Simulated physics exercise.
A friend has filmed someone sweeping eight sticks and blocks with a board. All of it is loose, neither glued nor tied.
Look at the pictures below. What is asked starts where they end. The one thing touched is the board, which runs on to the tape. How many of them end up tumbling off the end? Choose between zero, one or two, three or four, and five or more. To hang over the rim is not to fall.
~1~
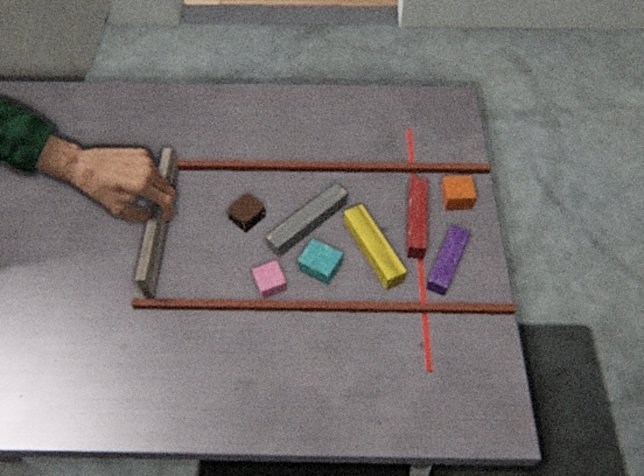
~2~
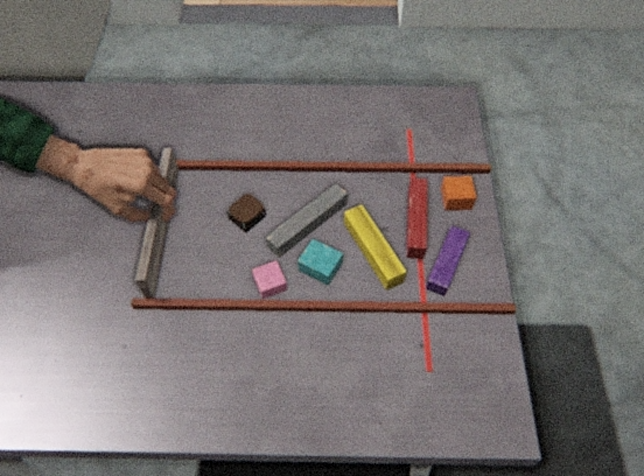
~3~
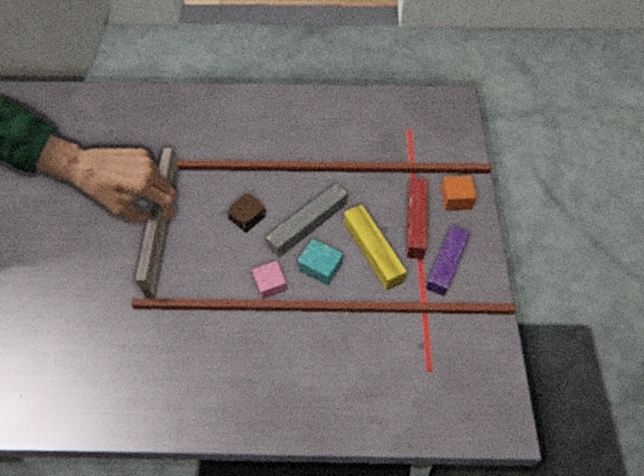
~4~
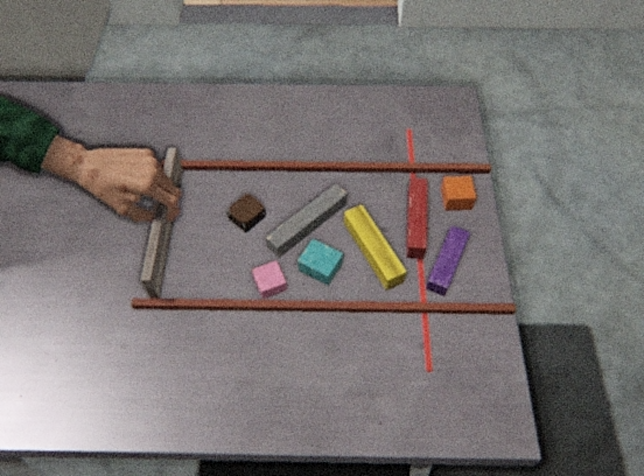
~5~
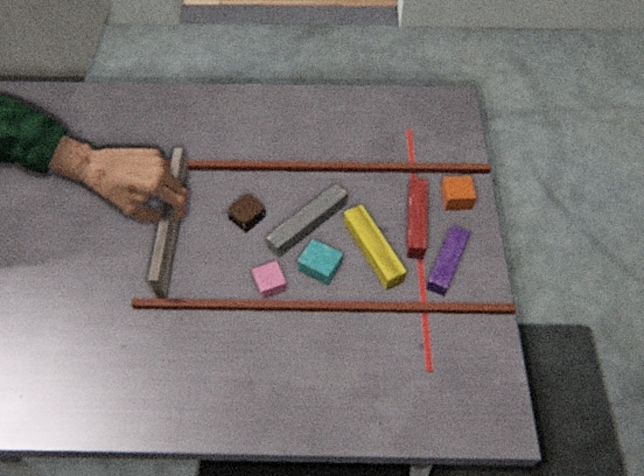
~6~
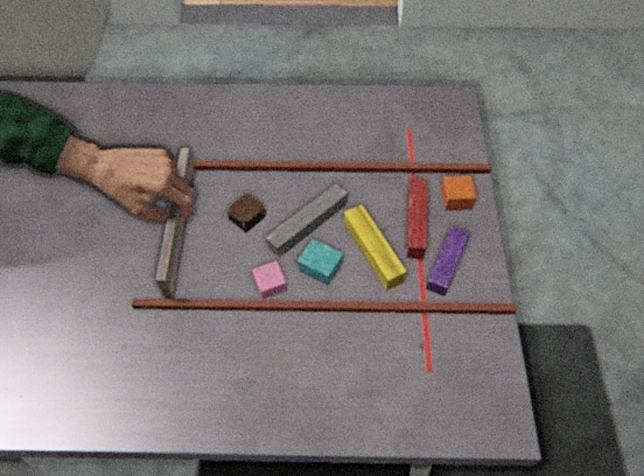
The count is one or two.
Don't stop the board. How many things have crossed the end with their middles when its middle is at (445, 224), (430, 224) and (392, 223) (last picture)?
Place by place: 4, 3 and 0.
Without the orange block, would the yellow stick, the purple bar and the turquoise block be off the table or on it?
Final state: Yellow stick in place, purple bar off, turquoise block in place.
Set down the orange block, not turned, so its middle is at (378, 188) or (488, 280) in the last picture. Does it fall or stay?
First place: It does not drop; second place: It goes off the edge.
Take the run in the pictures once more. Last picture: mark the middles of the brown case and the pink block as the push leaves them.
For the brown case it's (429, 203), and for the pink block it's (437, 290).
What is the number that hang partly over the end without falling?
So the number is 1.
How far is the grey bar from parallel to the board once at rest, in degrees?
I'd estimate about 30 degrees.
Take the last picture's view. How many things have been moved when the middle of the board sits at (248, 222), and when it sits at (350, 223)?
Answer - first 1, then 7.
A little later, none off yet; orange block at rest near (458, 193); purple bar at rest near (448, 260); red bar at rest near (417, 218).
When it is over, the number that fall off is one or two; down, purple bar and orange block.
